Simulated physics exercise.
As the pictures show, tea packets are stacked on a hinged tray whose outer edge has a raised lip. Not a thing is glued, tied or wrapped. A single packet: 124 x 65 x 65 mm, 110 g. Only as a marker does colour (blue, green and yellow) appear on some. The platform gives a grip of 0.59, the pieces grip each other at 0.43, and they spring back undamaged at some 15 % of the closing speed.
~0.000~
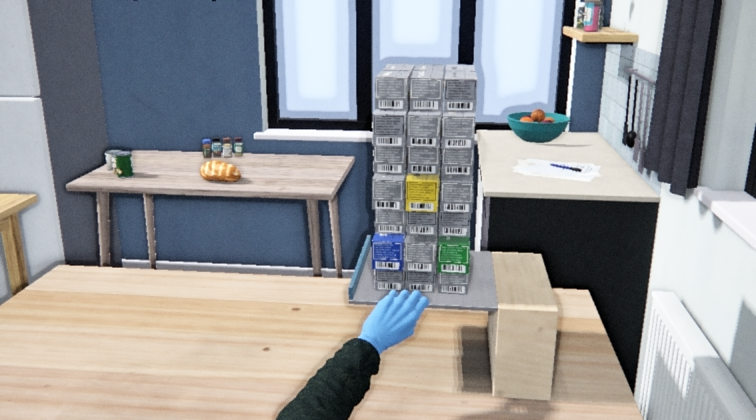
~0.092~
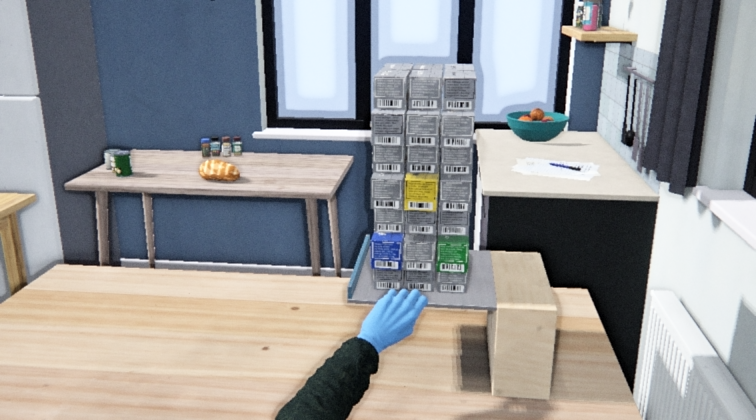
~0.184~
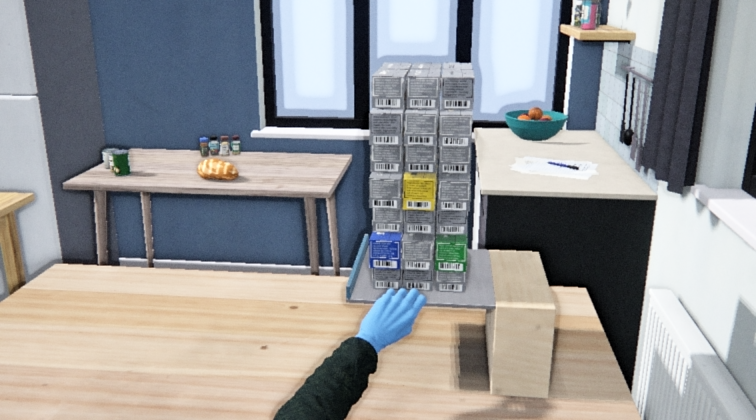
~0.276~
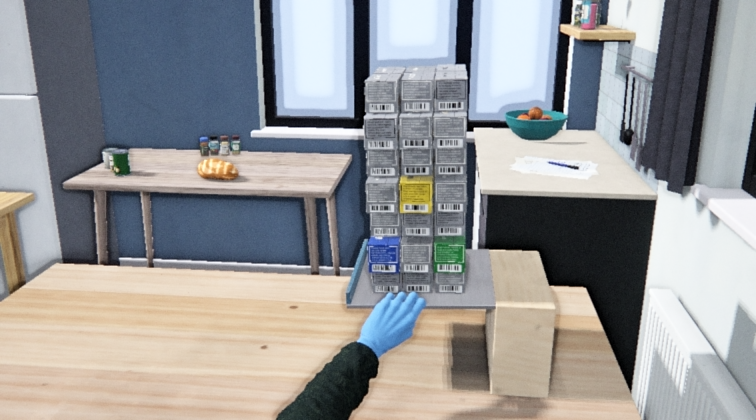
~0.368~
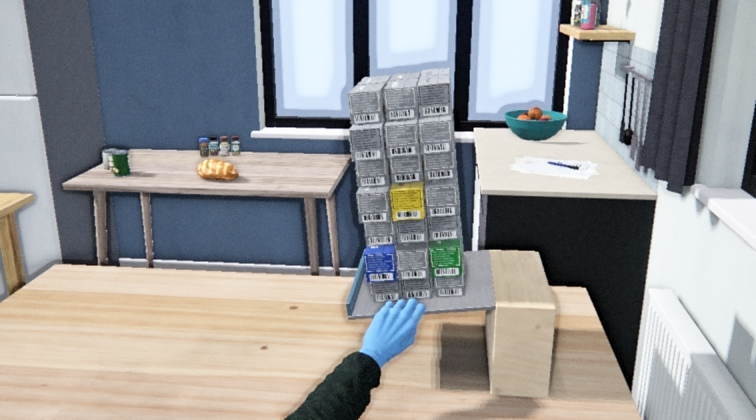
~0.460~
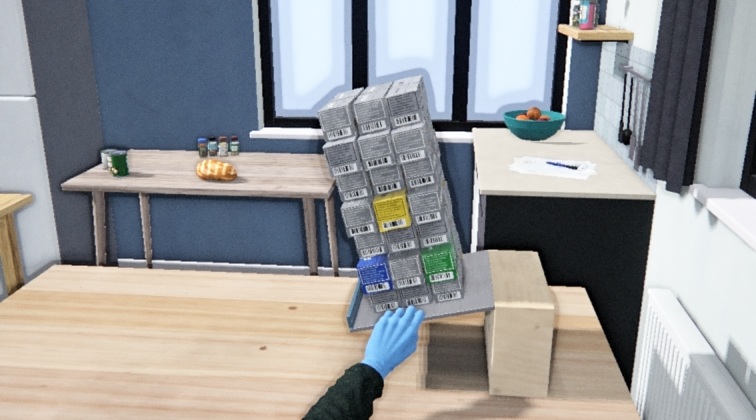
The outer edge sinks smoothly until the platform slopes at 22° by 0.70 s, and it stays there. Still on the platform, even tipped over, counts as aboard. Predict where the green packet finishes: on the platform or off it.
On the platform.
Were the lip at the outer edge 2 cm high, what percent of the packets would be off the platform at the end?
With that change, 90 percent.
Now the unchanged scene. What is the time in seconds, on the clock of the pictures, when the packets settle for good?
Somewhere near 2.0 seconds.
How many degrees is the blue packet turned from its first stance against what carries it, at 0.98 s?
It's at some 70 degrees.
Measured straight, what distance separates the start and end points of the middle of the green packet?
Start and end lie near 9 cm apart.
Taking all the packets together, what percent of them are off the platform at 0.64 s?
At that instant, 15 percent.
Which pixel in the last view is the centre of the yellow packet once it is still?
At about (254, 339).
Around 0.64 s, slope 21°; 6 of the 42 packets off the platform; green packet tipped 18°; blue packet tipped 19°.
Around 0.98 s, slope 22°; 30 of the 42 packets off the platform; green packet tipped 27°; yellow packet upside down.
Finally (2.4 s), slope 22°; 30 of the 42 packets off the platform; green packet tipped 25°; yellow packet on its side; blue packet on its side. Seen by the last camera, middles, green packet near (417, 271), yellow packet near (254, 339).
